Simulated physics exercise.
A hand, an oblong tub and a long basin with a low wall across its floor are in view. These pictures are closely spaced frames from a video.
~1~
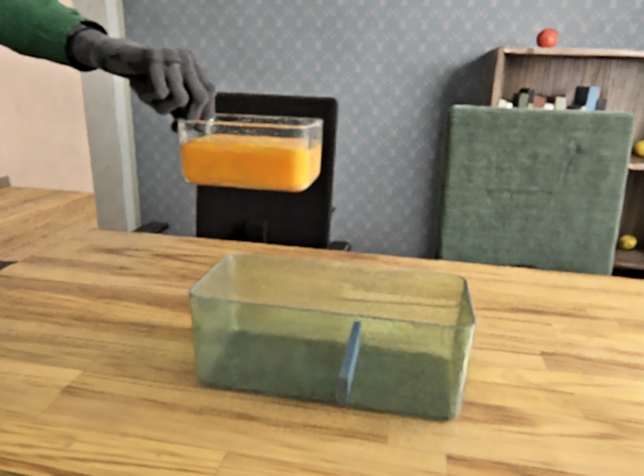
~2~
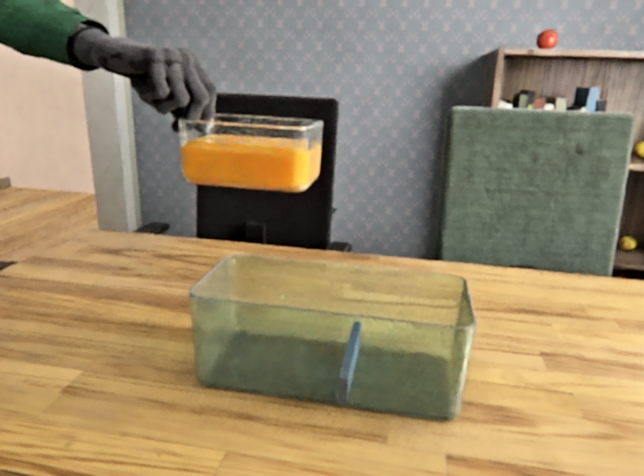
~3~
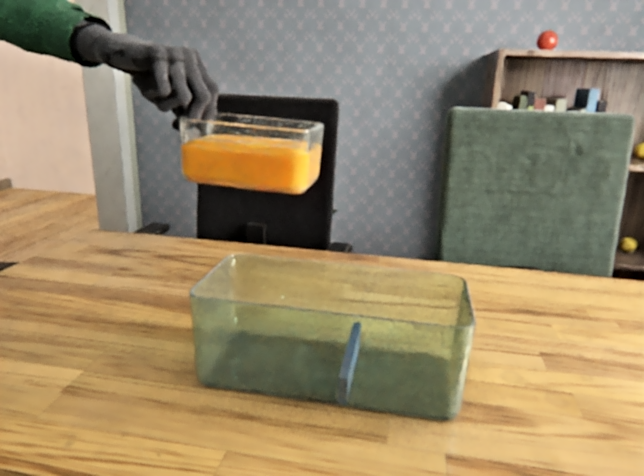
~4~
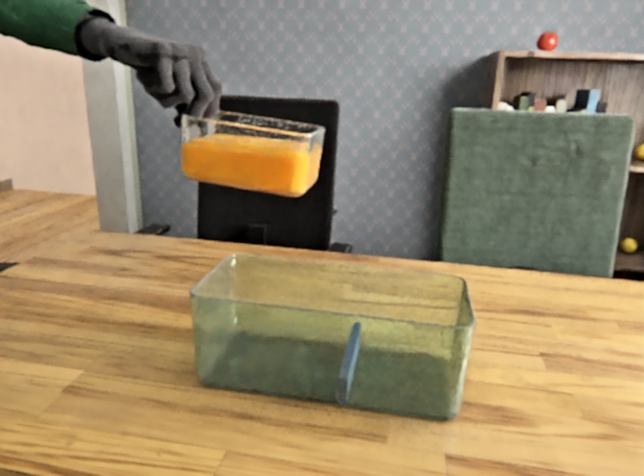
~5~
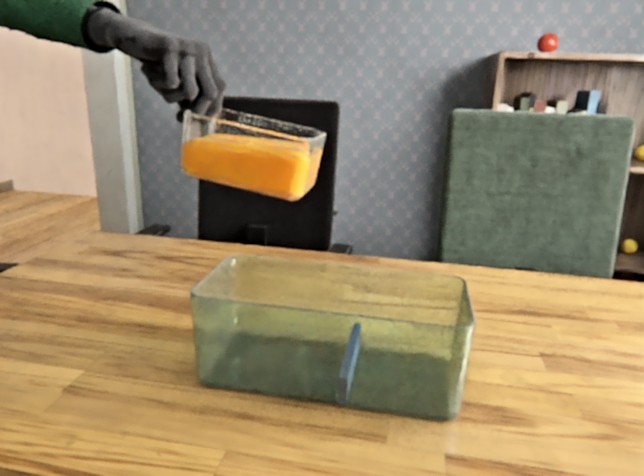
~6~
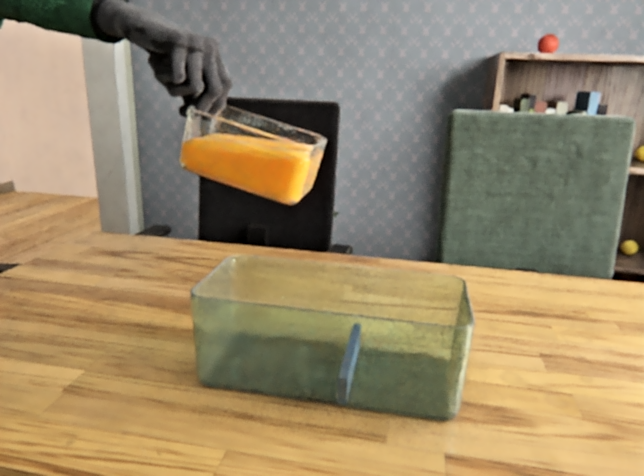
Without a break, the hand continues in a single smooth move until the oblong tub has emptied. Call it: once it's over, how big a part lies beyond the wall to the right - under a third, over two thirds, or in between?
In between.
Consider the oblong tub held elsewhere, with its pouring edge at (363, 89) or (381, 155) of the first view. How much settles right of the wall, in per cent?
70 % and 75 %.
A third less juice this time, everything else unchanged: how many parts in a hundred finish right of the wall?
Some 35 parts in a hundred, give or take.
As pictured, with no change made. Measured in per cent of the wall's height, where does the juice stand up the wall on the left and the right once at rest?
Close to 30 for the left and 50 for the right.
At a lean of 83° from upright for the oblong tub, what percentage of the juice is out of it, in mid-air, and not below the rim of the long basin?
Somewhere around 55 per cent of it.
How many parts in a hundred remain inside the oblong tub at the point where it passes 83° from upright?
Roughly 35 in a hundred.
A moment on, the oblong tub is tipped on its side and 33 per cent is still to pour, 2 is left of the wall and 12 right of it.
Next, the oblong tub is tipped right over and 3 per cent is still to pour, 35 is left of the wall and 54 right of it.
Then the oblong tub is tipped right over and 0 per cent is still to pour, 45 is left of the wall and 53 right of it.
Later the oblong tub is tipped right over and 0 per cent is still to pour, 45 is left of the wall and 53 right of it.
In the end 45 per cent lies left of the wall, 53 right of it and 1 outside.
